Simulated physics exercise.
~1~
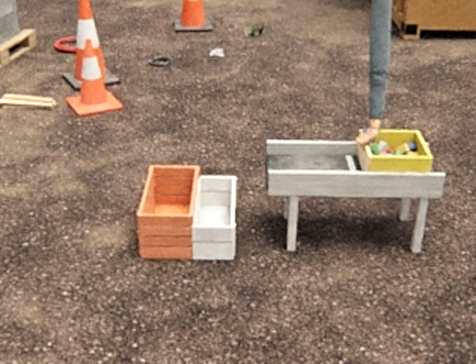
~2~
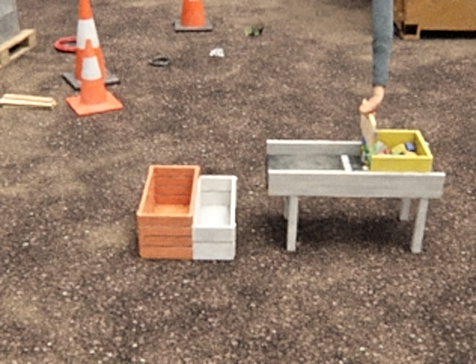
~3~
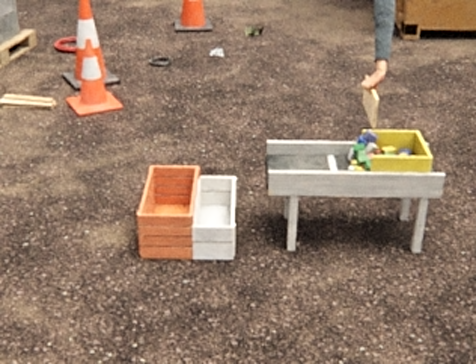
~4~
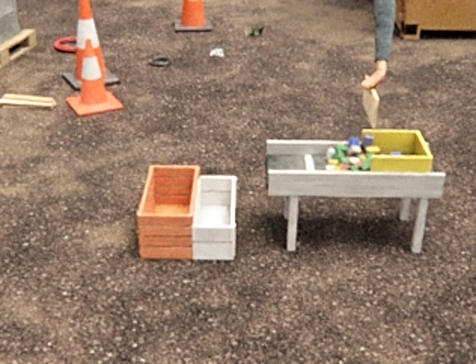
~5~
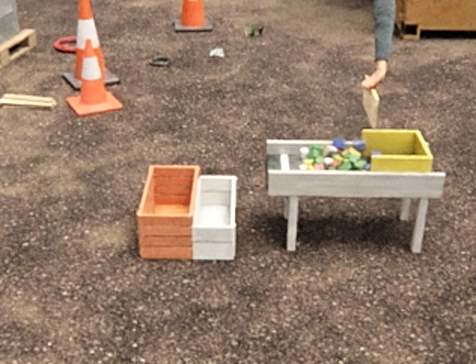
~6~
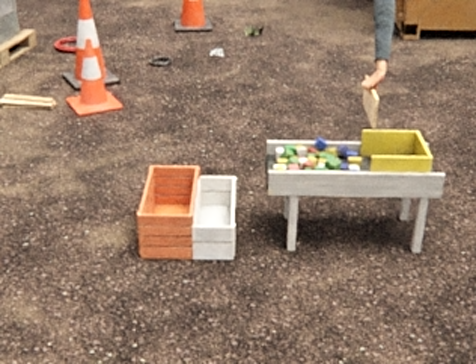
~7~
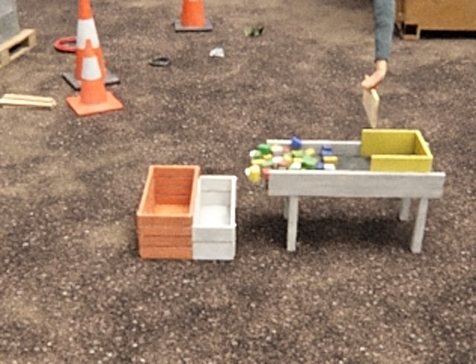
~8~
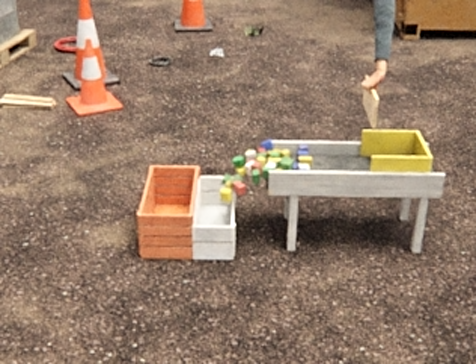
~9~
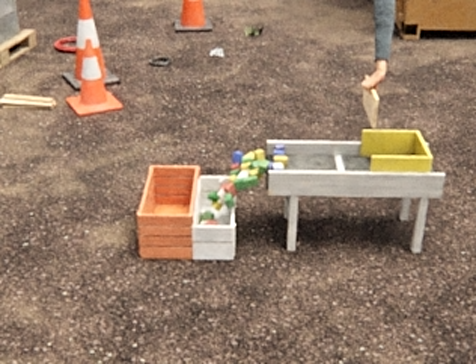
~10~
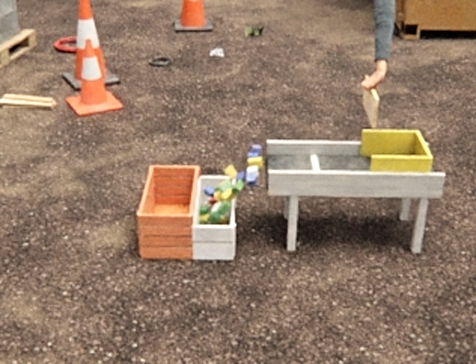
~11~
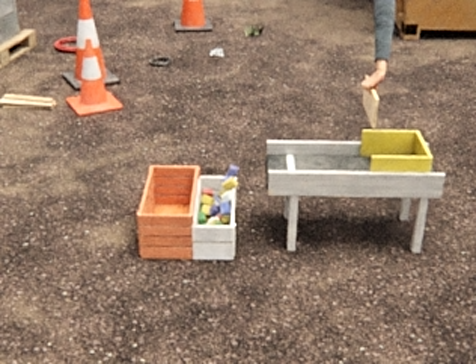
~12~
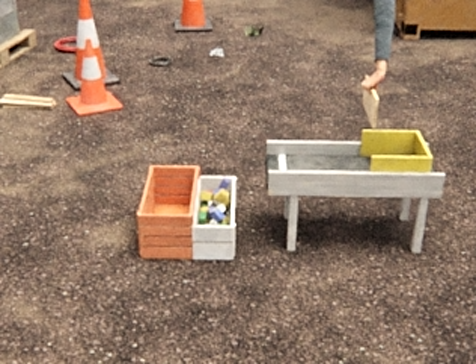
Colorful toy bricks slide left from a yellow pen along a belt into a white tote.
